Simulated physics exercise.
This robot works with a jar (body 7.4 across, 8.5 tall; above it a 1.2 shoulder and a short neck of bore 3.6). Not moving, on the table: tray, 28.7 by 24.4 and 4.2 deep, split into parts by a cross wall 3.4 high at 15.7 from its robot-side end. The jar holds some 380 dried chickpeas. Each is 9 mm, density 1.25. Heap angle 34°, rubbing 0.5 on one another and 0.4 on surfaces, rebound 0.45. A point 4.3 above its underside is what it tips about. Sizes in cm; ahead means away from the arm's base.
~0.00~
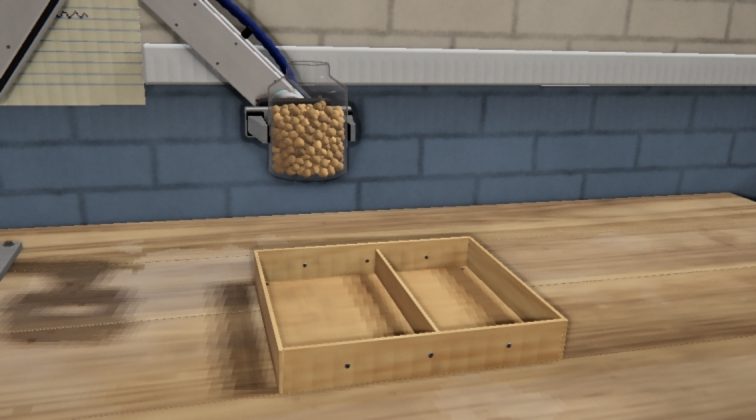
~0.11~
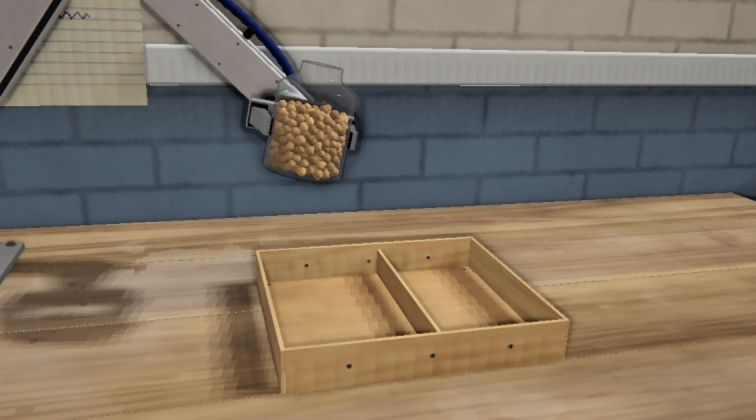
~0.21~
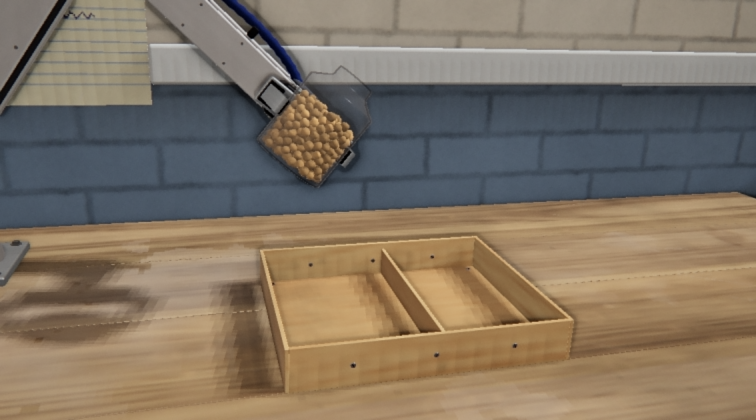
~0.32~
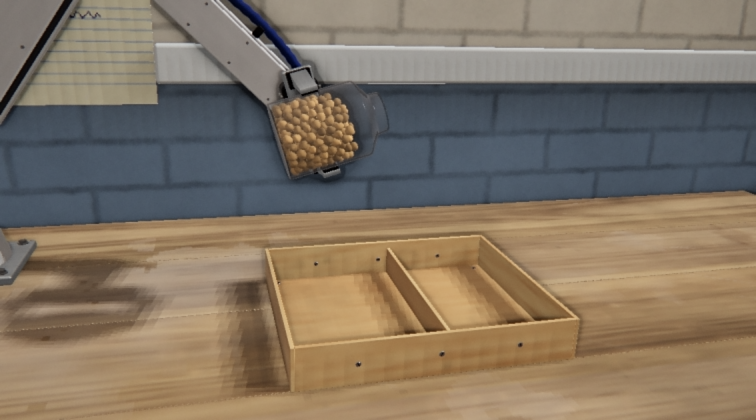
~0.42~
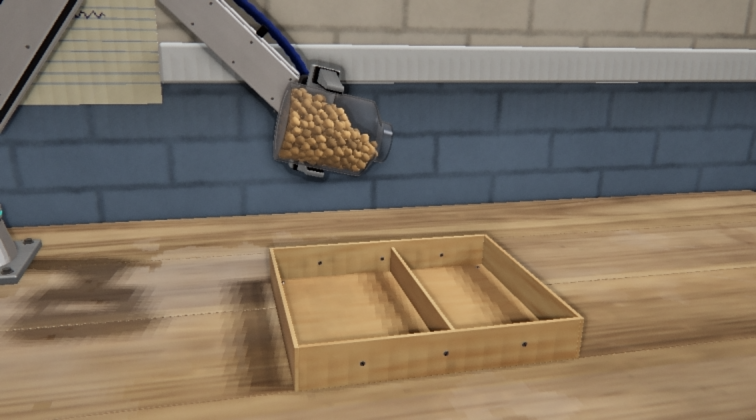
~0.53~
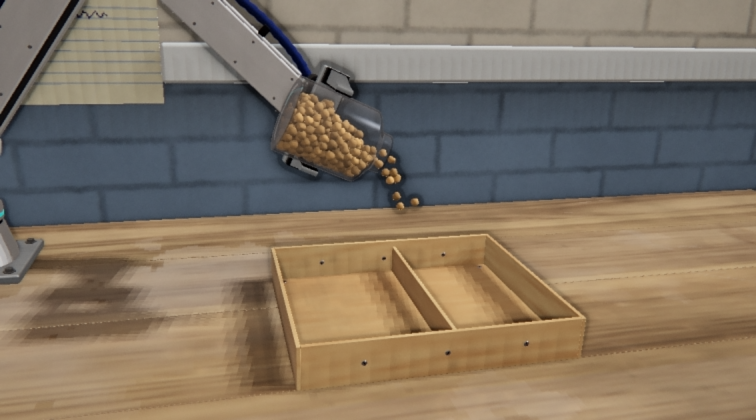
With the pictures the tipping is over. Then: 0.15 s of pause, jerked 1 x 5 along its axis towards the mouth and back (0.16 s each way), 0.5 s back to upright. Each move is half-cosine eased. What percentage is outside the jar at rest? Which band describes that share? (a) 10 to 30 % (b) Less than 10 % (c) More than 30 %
a, 10 to 30 %.
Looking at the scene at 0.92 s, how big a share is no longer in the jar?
Share out of jar: Approx. 10 %.
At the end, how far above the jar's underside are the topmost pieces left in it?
I'd put it at about 7.0 cm from the underside.
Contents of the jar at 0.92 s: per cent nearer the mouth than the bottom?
Near 65 percent is in the half by the mouth.
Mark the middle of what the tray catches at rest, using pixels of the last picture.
Middle: Close to (452, 302).
By 0.92 s, tipped 114°, highest piece 23 above the table; 348 in the jar, 15 in the far-side part, 11 in the robot-side part, 11 in flight or on a rim.
By 1.31 s, tipped 37°, highest piece 27 above the table; 326 in the jar, 35 in the far-side part, 22 in the robot-side part, 2 in flight or on a rim.
By 1.70 s, upright, highest piece 25 above the table; 326 in the jar, 36 in the far-side part, 23 in the robot-side part.
By 2.40 s, upright, highest piece 25 above the table; 326 in the jar, 36 in the far-side part, 23 in the robot-side part.
Final count, 326 in the jar, 36 in the far-side part, 23 in the robot-side part. That is 15 % outside the jar.
